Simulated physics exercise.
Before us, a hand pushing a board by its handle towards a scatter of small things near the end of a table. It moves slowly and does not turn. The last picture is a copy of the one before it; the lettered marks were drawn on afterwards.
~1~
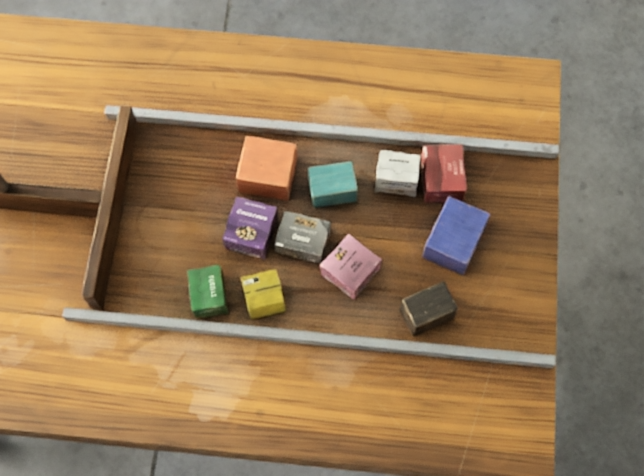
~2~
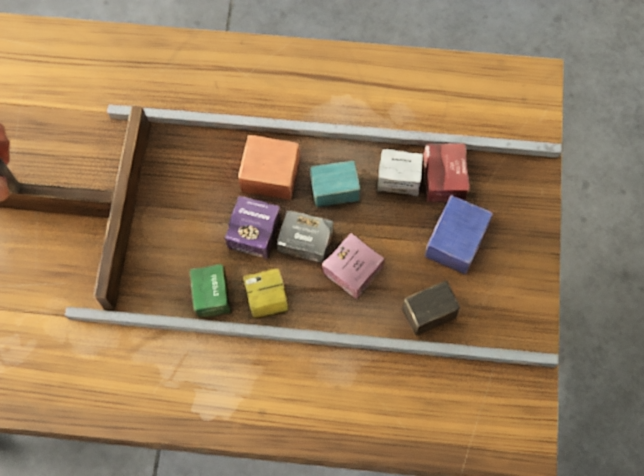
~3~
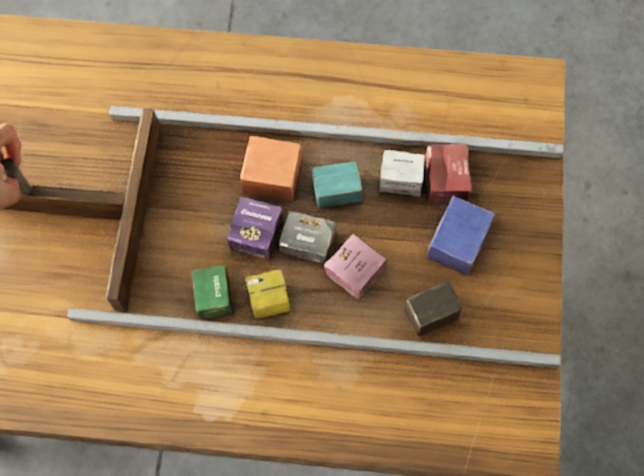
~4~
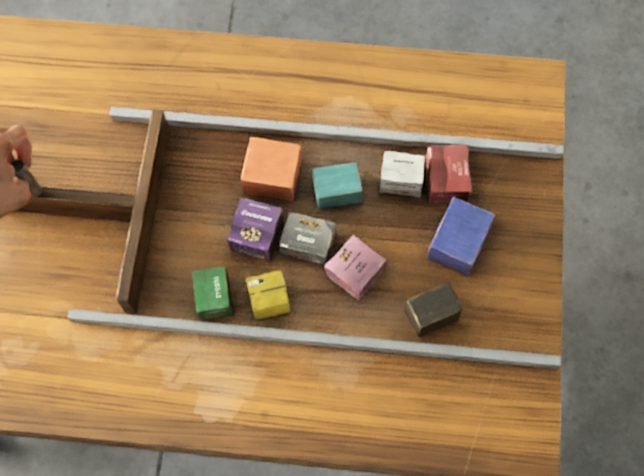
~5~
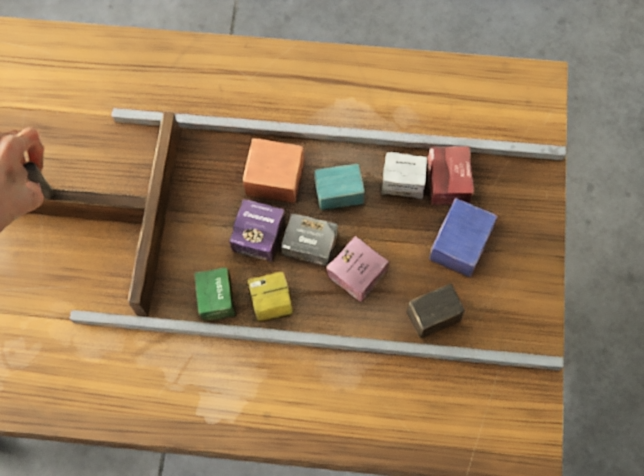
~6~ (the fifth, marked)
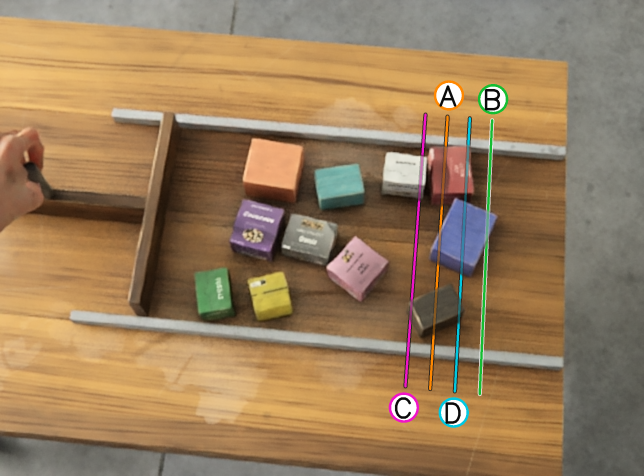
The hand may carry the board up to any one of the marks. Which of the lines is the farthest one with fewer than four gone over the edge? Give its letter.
D is the last line within the limit.
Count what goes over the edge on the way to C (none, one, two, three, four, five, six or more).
In all, one.
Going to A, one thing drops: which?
The red box.
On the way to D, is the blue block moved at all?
By then, yes.
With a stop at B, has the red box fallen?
Yes.
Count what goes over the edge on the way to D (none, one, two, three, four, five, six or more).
By then, three.
On the marked copy, A at (439, 245); B at (486, 250); C at (416, 243); D at (463, 247).
Taking D. A third of the way, board (263, 213); green packet (278, 301); yellow box (314, 304).
Two thirds of the way, board (374, 223); red box (543, 180); blue block (500, 239).
When it is over, board (462, 231); blue block over the edge; red box over the edge; three fallen.
As for the rest, A is within the limit but short; B drops five; C is within the limit but short.
